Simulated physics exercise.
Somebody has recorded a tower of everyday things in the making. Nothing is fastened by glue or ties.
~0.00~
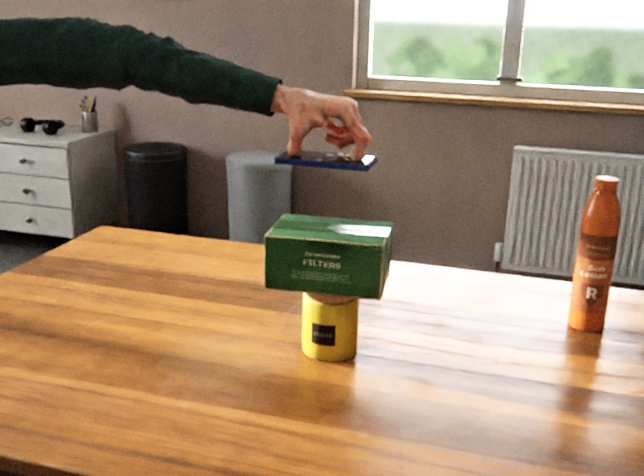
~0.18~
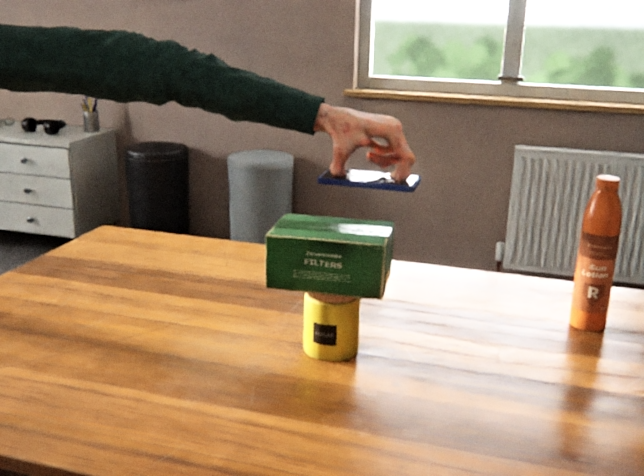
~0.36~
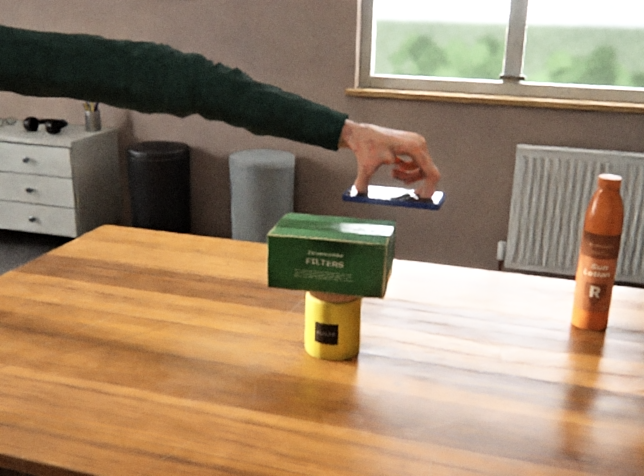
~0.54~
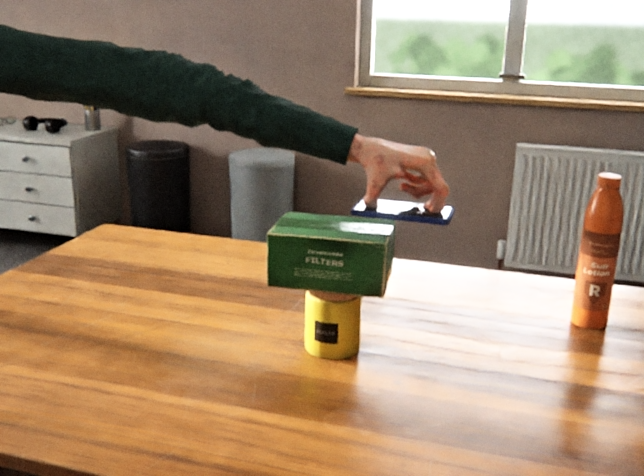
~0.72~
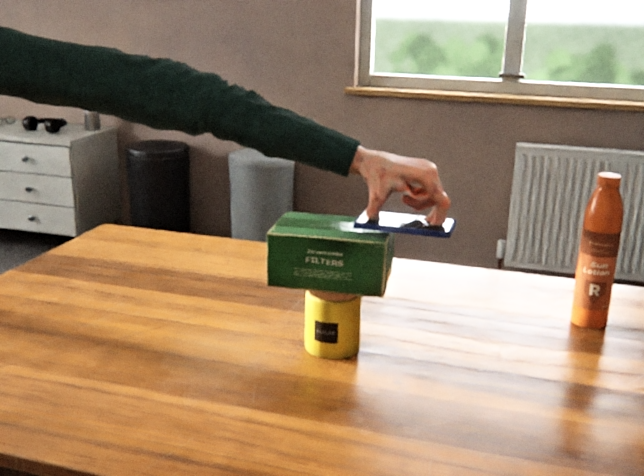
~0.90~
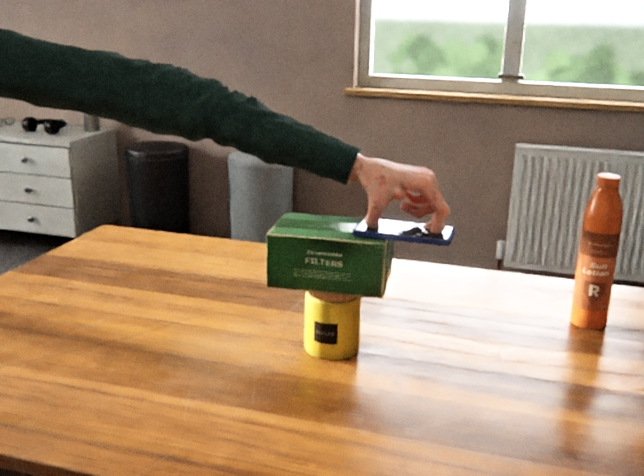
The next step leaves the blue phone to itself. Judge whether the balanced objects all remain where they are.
Seems the tower doesn't stand.
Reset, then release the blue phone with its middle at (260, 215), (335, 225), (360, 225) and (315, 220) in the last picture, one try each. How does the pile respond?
Well, on the first go it tumbles down, on the second it stays steady, on the third it stays steady, and on the fourth it stays steady.
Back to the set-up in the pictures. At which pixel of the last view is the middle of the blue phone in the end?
The object winds up at approximately (463, 363).
After 1.20 s, blue phone now fallen.
After 1.40 s, things are still on the move.
After 2.40 s, nothing new.
In the end (4.0 s), fallen, blue phone; the other 3 unmoved. At the end, from the last picture's camera, blue phone near (463, 363). The pile loses its balance.
